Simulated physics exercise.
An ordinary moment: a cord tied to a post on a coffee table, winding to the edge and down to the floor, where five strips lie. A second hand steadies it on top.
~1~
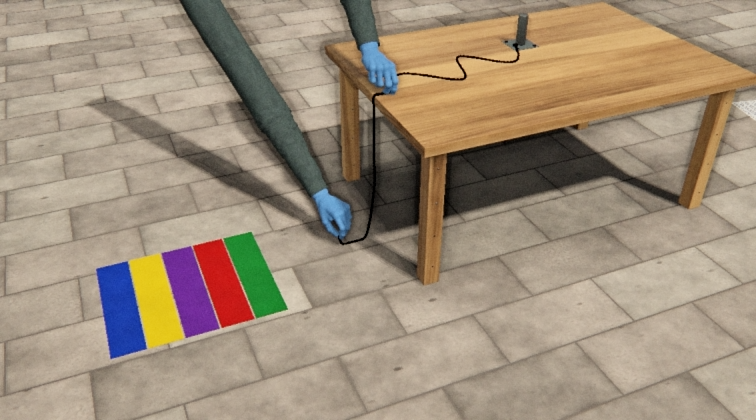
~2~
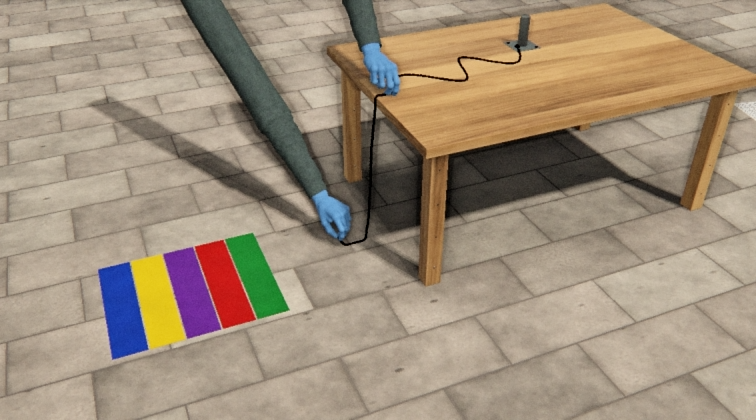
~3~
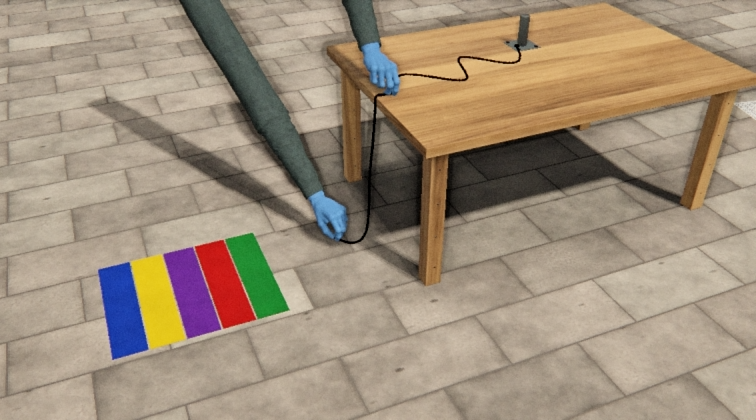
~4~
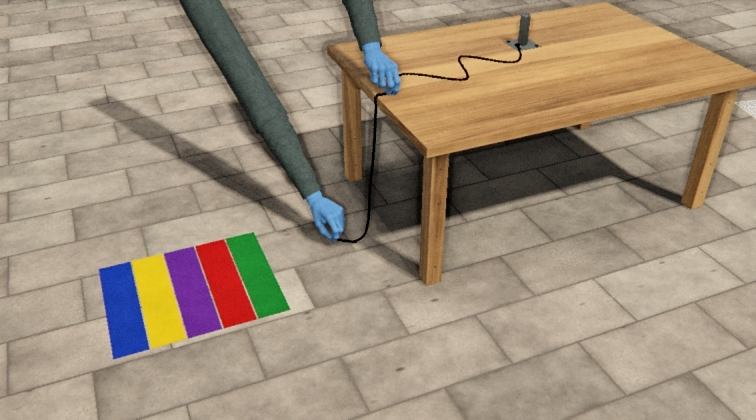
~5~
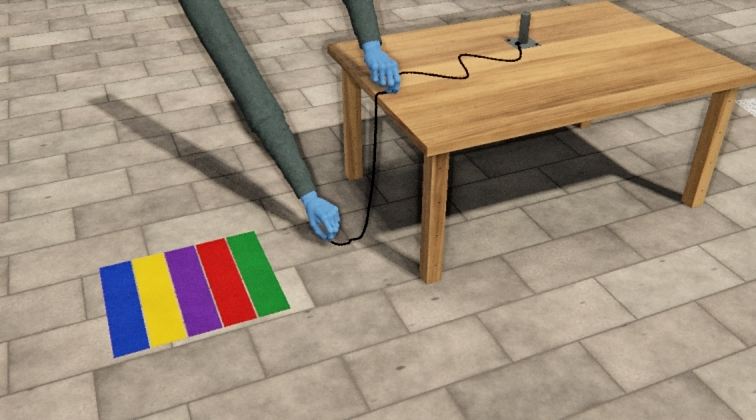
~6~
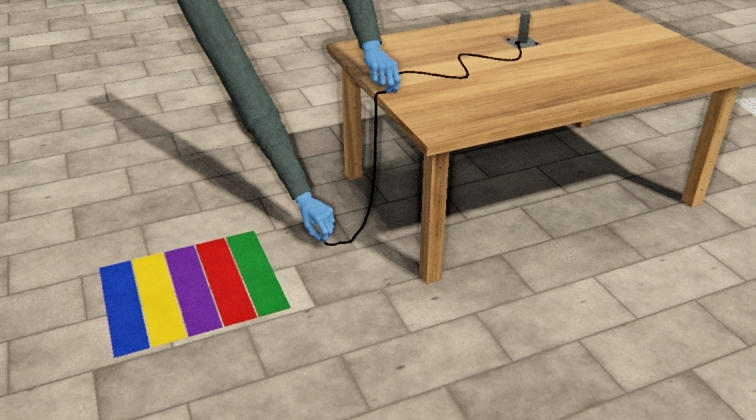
A gloved hand slowly draws a black cord's end left near the floor toward coloured strips.
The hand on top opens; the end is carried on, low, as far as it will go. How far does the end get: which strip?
It gets as far as the blue strip.
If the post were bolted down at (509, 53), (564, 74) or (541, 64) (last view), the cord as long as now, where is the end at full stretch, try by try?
Near (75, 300), (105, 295) and (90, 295).
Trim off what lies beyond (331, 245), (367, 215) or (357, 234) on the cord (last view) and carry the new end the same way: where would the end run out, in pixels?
In that order: (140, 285), (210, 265) and (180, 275).
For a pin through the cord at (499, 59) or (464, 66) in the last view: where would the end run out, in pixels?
Near (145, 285) and (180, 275).
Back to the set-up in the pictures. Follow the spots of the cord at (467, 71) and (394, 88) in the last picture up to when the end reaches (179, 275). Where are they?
They go to (407, 76) and to (350, 160).
Soon after, end near (179, 275); over purple.
After that, end near (141, 285); over yellow.
At the stop, end near (117, 291); over blue. The blue one.
